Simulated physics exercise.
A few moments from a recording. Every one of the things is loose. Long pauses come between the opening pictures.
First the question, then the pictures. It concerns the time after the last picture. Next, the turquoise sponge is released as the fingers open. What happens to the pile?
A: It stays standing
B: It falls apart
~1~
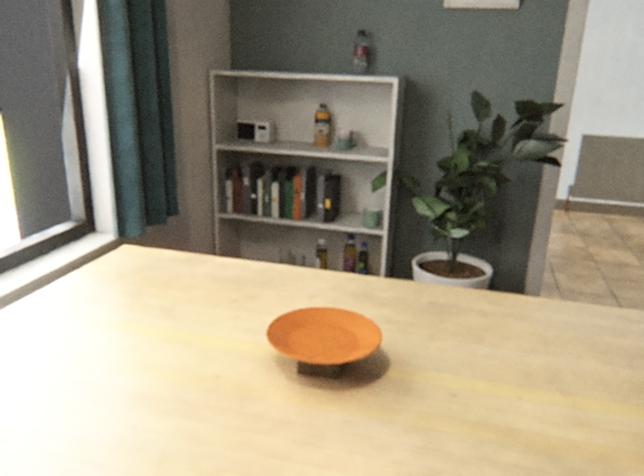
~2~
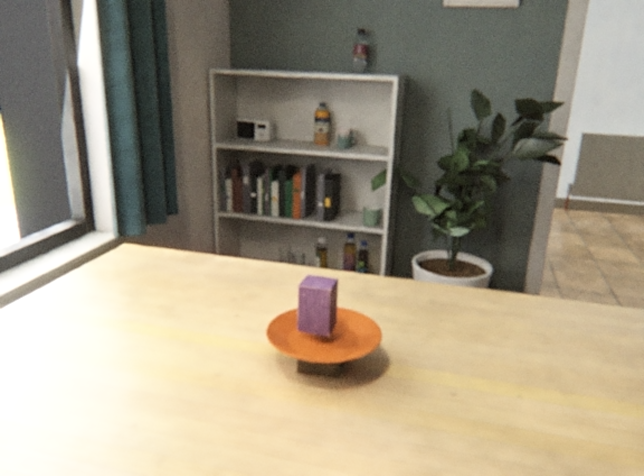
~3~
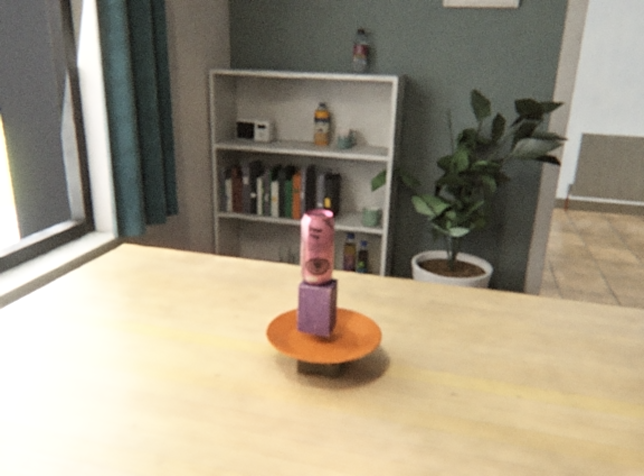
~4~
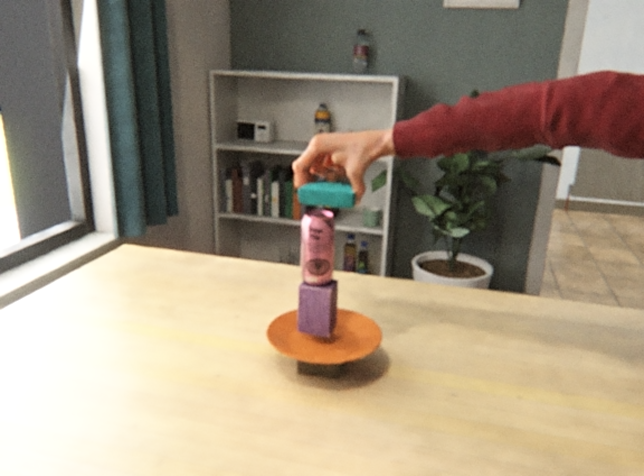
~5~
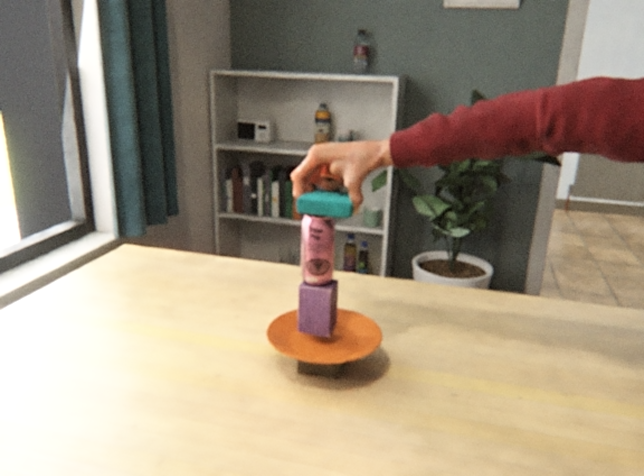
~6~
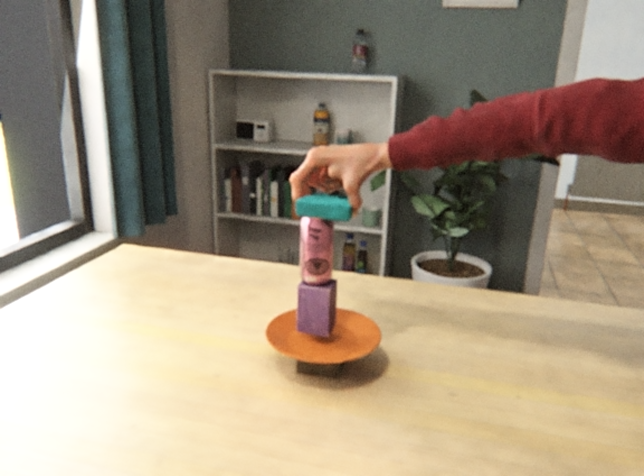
A.
Then, 0.60 s past the last view, nothing moves.
Then, 1.50 s past the last view, turquoise sponge resting near (327, 207).
Finally, all 5 still in place. Final places as the last picture's camera would see them, turquoise sponge near (327, 207). The pile holds.
